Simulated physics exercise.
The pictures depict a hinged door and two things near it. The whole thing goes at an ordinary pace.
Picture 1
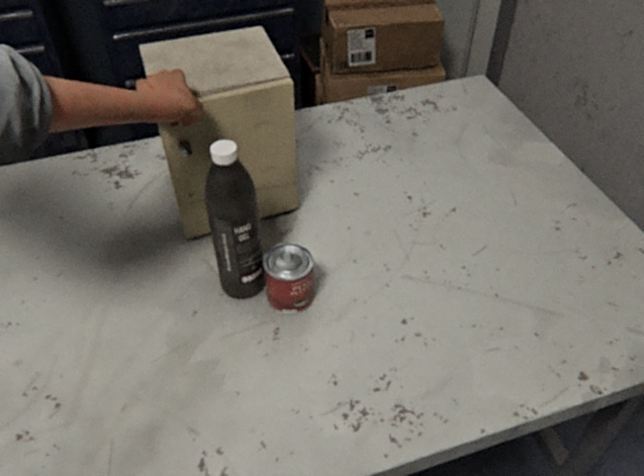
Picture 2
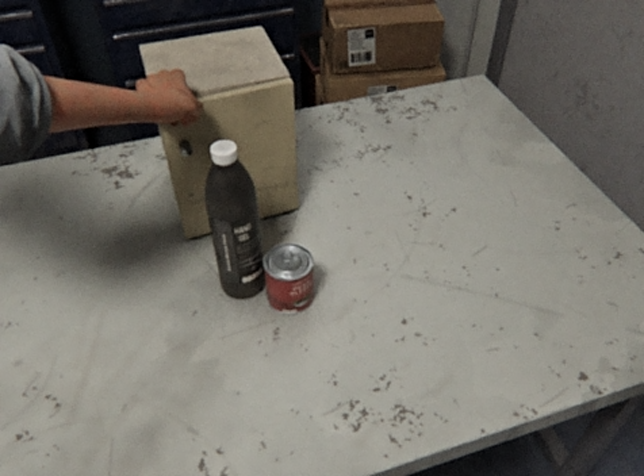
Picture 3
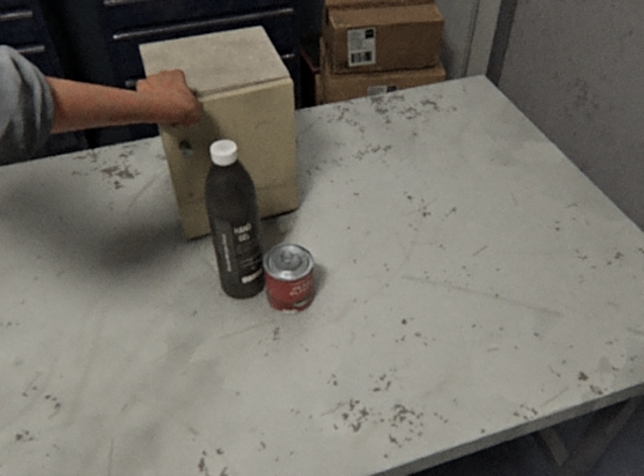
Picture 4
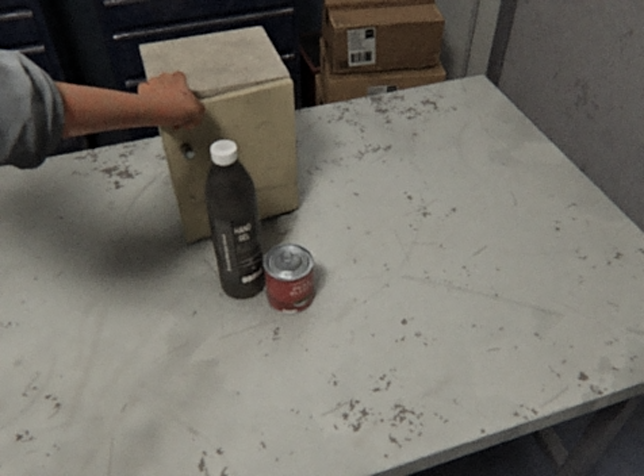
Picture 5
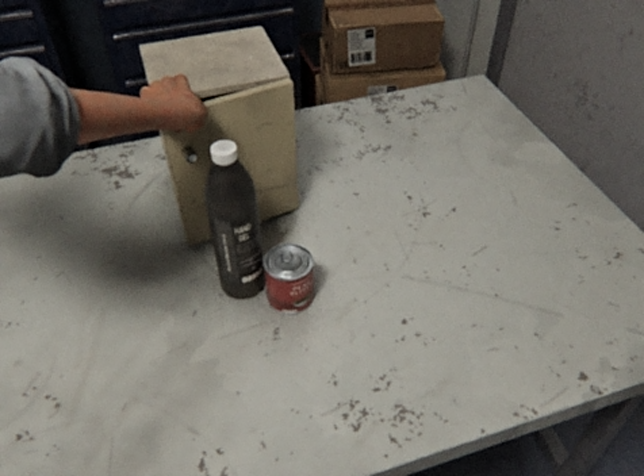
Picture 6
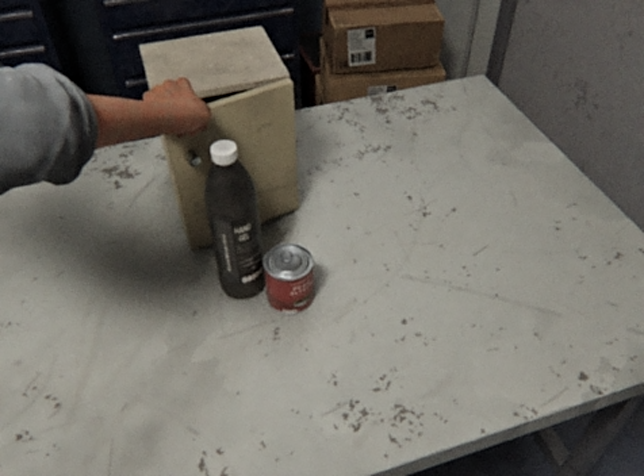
The footage shows a hand gripping the top edge of a beige box's door on a table, behind a black bottle and a red pot that stay still; after barely moving at first, the hand pulls the door slightly open.
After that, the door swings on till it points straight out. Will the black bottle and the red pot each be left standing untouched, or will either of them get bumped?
Result: The black bottle gets bumped; the red pot gets bumped.
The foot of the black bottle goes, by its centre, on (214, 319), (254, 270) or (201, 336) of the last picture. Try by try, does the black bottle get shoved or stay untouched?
In order: It is spared, then gets bumped, then is spared.
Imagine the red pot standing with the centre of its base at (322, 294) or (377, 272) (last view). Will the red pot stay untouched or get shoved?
Well, the red pot gets pushed the first time and goes undisturbed the second.
Then, 1.14 s later than the last frame, door 59° open; black bottle shifted about its own width near (285, 241); red pot shifted about its own width near (336, 291).
When it is over, the black bottle gets shoved, near (360, 248); the red pot gets shoved, near (405, 302).
